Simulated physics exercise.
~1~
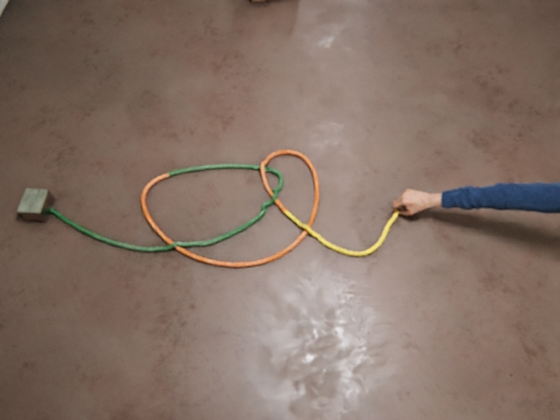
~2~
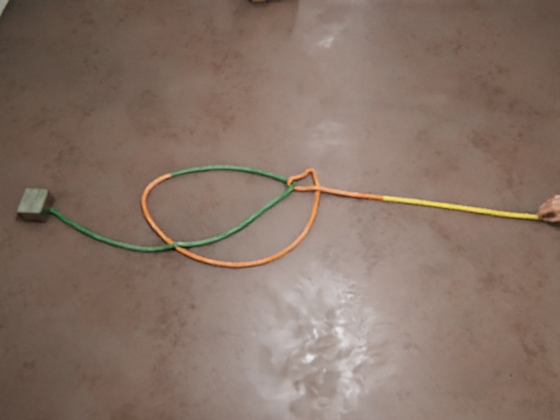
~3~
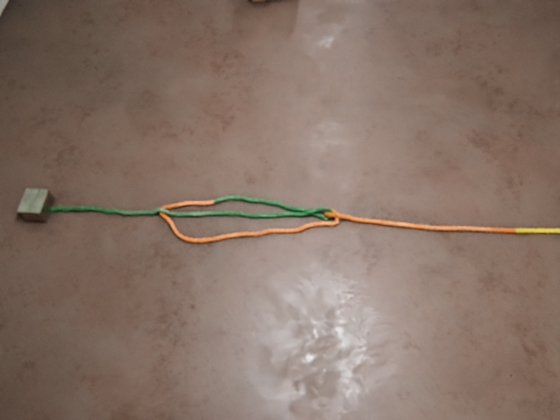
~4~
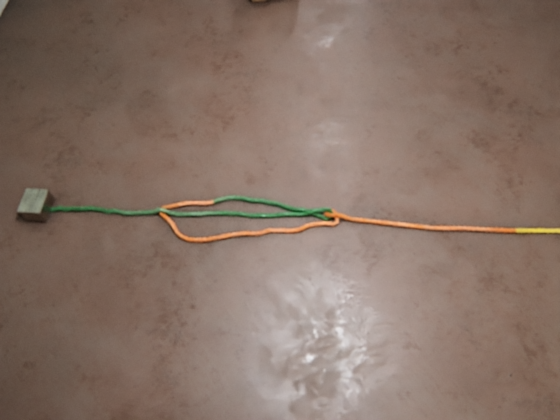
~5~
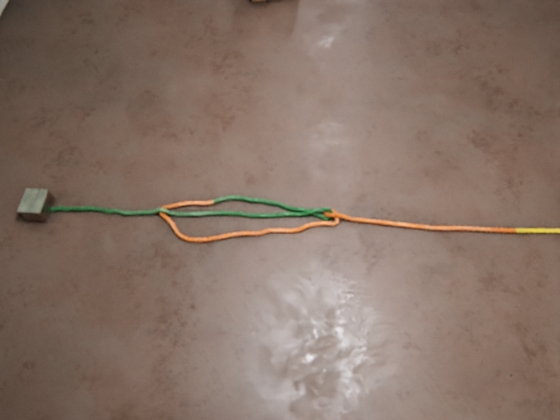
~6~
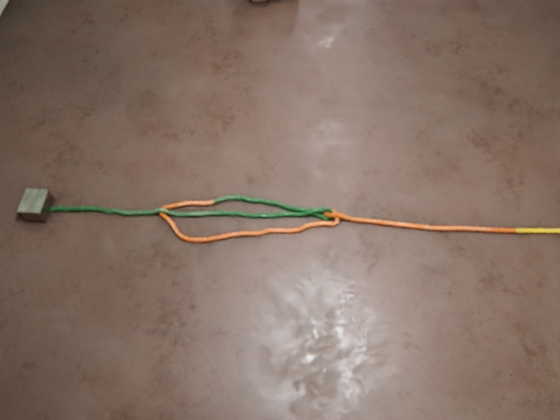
Hand pulling a looped green, orange and yellow rope rightward from a block, the loops narrowing but still tangled at rest.
